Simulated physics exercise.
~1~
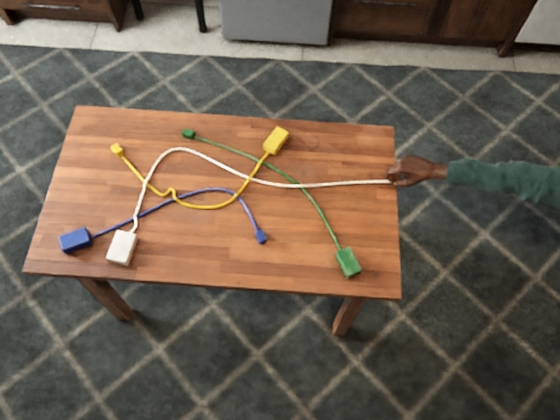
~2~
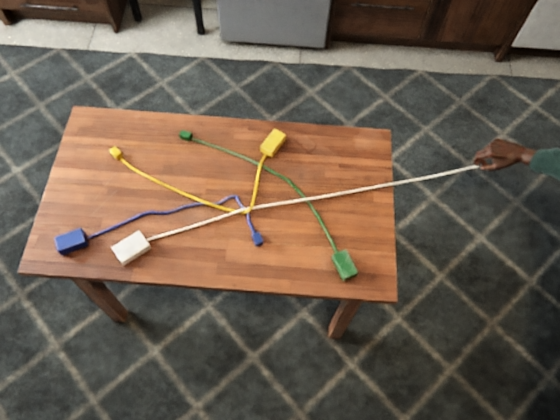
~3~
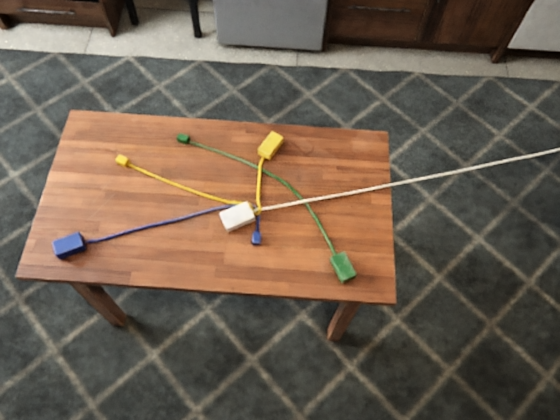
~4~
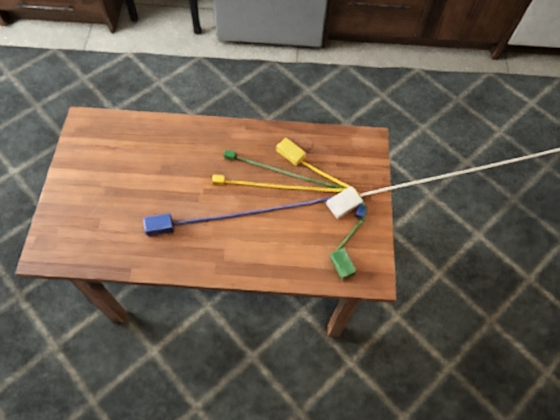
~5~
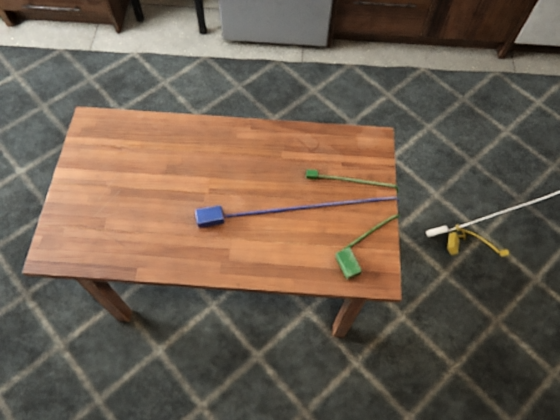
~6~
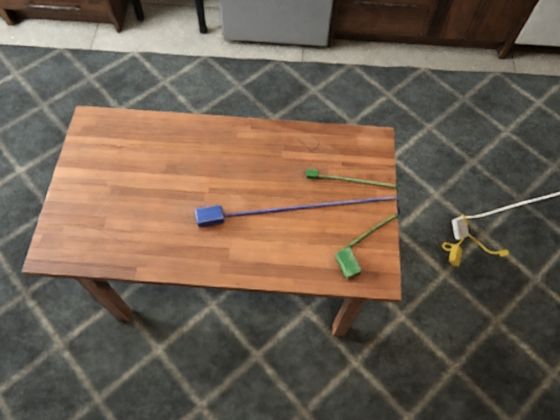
On a wooden kitchen table, a hand pulling a white cord rightward, dragging yellow off the edge while green and blue chargers remain.
